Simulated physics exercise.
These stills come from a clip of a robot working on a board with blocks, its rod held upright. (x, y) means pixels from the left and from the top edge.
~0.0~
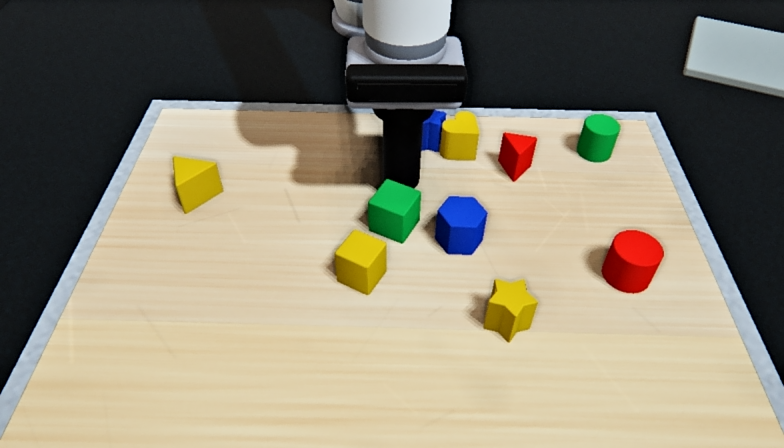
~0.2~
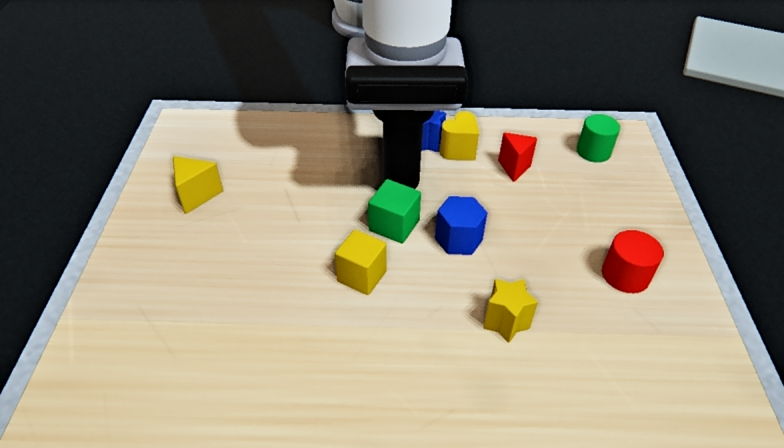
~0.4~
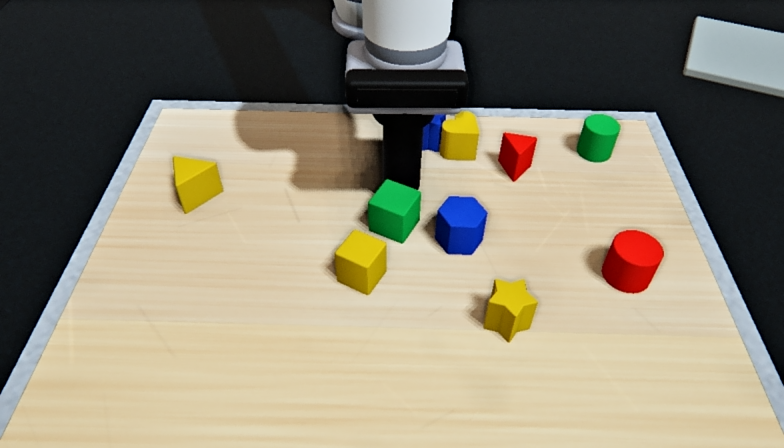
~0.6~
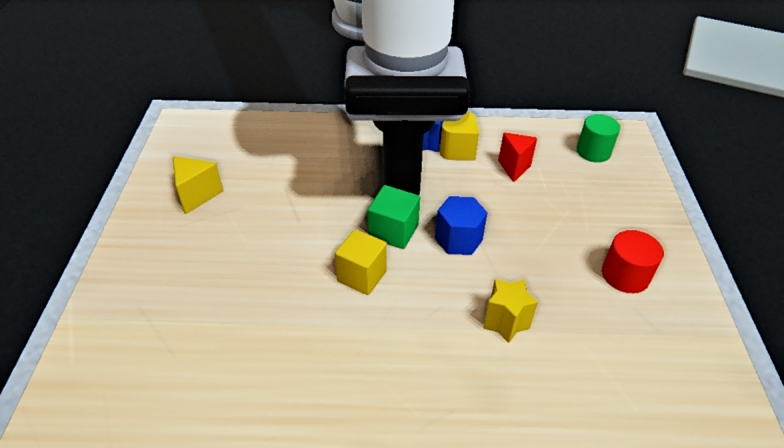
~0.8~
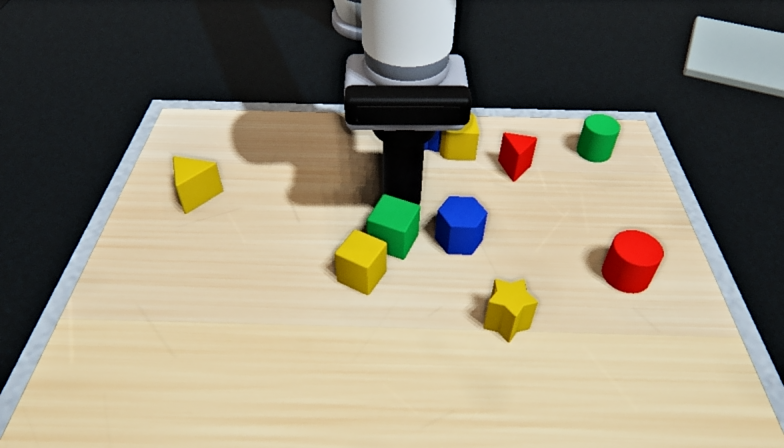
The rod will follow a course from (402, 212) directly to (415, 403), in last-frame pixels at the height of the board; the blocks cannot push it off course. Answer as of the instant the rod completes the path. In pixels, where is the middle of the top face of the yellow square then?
I think it will end close to (319, 291).
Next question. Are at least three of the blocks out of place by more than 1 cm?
No - that is not the case.
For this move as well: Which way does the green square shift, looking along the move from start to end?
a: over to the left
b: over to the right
My pick is b.
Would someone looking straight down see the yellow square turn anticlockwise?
Short answer: No.
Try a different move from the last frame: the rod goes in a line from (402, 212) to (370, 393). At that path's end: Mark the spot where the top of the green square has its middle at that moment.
My estimate: (309, 383).
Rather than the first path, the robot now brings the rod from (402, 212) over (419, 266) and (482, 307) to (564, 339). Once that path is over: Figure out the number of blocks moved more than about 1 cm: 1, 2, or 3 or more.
It shifts three blocks or more.
The first path, step by step. One third of the way, rod at (406, 254); yellow square at (336, 278), turned 25° clockwise; green square at (382, 268), turned 30° clockwise.
Two thirds of the way, rod at (410, 317); yellow square at (319, 291), turned 70° clockwise; green square at (358, 318), turned 95° clockwise.
At the end, rod at (416, 393); yellow square at (319, 291), turned 70° clockwise; green square at (355, 325), turned 120° clockwise; blue hexagon in place.
